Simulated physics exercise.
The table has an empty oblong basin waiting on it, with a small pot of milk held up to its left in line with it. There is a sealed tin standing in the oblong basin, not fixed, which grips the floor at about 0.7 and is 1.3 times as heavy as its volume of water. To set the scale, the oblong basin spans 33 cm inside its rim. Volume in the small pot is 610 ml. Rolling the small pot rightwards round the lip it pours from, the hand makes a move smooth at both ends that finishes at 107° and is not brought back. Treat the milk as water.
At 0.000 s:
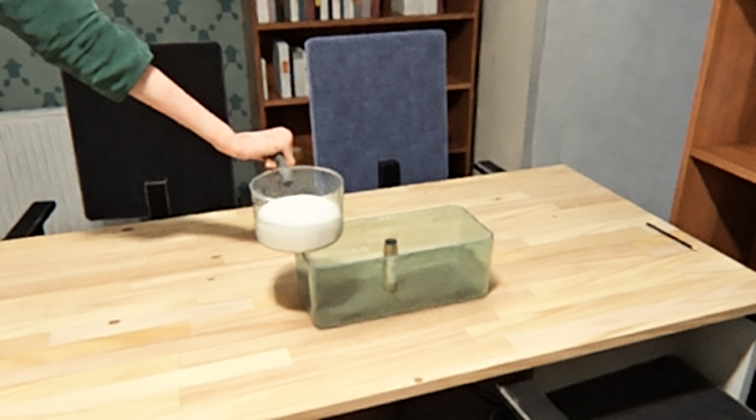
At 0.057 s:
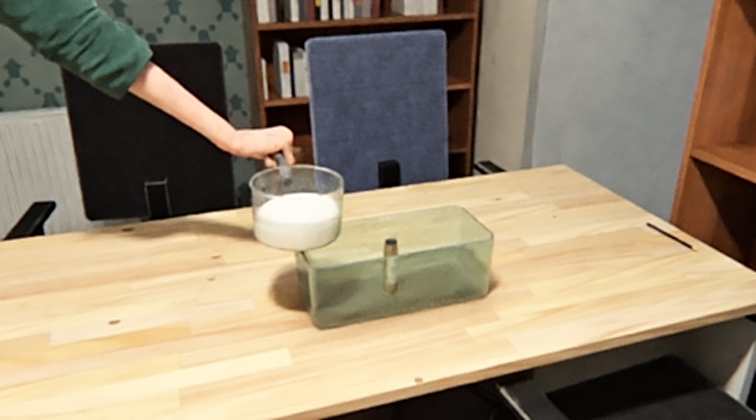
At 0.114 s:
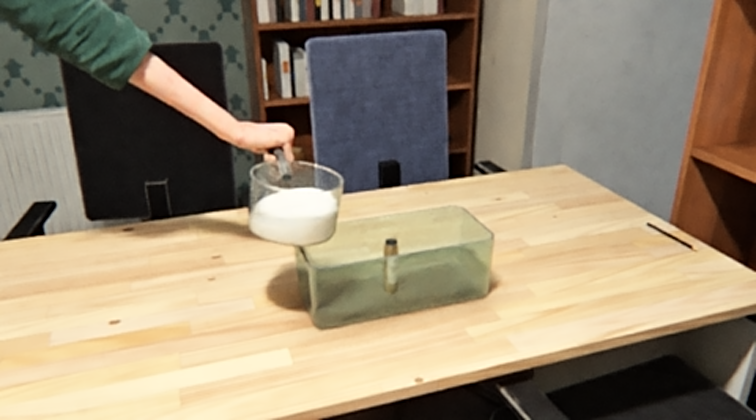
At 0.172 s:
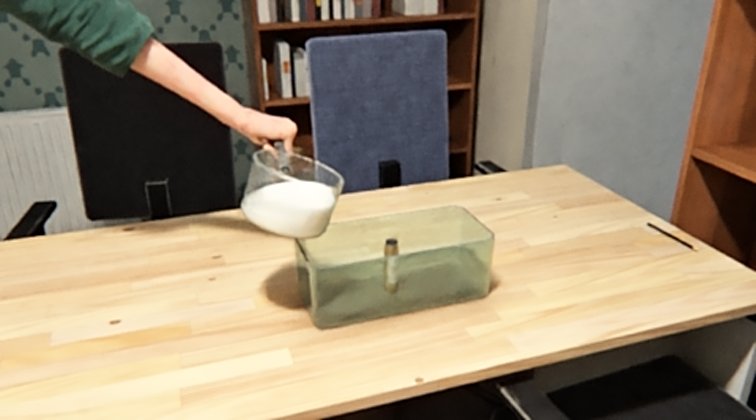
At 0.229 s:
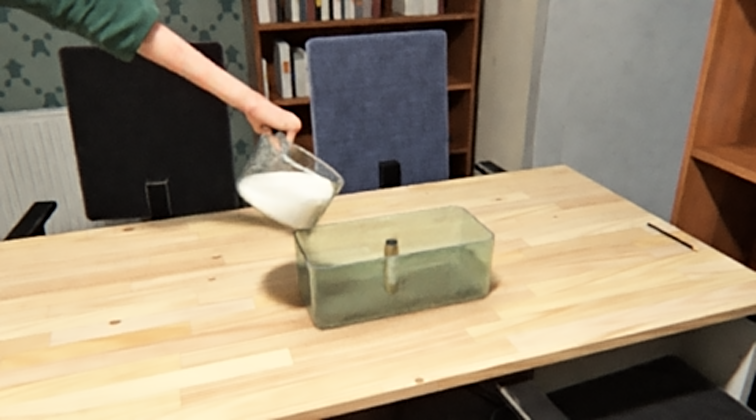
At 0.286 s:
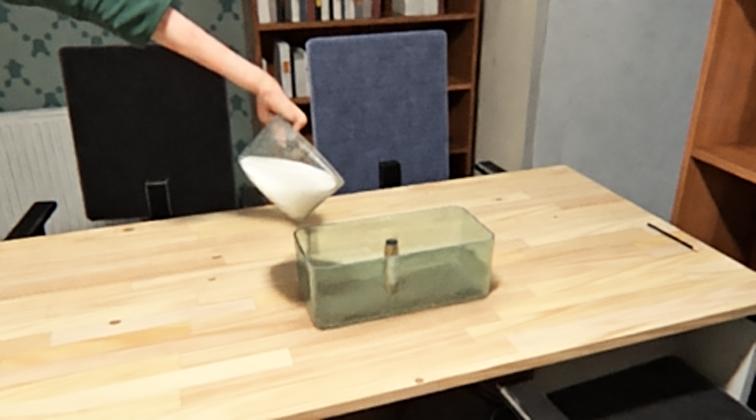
Glass pot of milk tilting steadily rightwards in a green-sleeved person's hand, above the left end of a rectangular glass basin on a wooden table.
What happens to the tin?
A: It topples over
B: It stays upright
The answer is B.
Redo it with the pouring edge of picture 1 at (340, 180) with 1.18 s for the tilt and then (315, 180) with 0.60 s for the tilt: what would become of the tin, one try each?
Run one: It does not tip. Run two: It tumbles.
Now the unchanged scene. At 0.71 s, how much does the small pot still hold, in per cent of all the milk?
Remaining share: Approx. 6 %.
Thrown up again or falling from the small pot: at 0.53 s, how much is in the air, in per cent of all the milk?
Around 52 in a hundred.
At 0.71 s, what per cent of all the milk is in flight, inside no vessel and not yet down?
It comes to some 18 percent of the total.
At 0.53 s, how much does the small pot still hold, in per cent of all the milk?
I'd put it near 46 percent.
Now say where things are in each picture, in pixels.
It leans 0°; its right rim is at (341, 178); the milk meets the walls at (256, 216) and (339, 205); the oblong basin's rim runs from (301, 250) to (477, 221); the tin's top is at (391, 244), in the first frame.
It leans 2°; its right rim is at (341, 179); the milk meets the walls at (255, 216) and (338, 202), in the second frame.
It leans 9°; its right rim is at (341, 179); the milk meets the walls at (251, 213) and (336, 196), in the third frame.
It leans 20°; its right rim is at (341, 179); the milk meets the walls at (244, 202) and (334, 190), in the fourth frame.
It leans 34°; its right rim is at (340, 179); the milk meets the walls at (239, 183) and (333, 183), in the fifth frame.
It leans 50°; its right rim is at (340, 179); the milk meets the walls at (241, 162) and (333, 177), in the sixth frame.
Then, 0.53 s in, the tilt is 103° and 46 per cent is still to pour; the tin stands where it began.
Then, 0.71 s in, the tilt is 107° and 6 per cent is still to pour; the tin stands where it began.
Then, 0.90 s in, the tilt is 107° and 1 per cent is still to pour; the tin stands where it began.
Then, 1.10 s in, the tilt is 107° and 0 per cent is still to pour; the tin stands where it began.
Finally, the tin stands where it began.
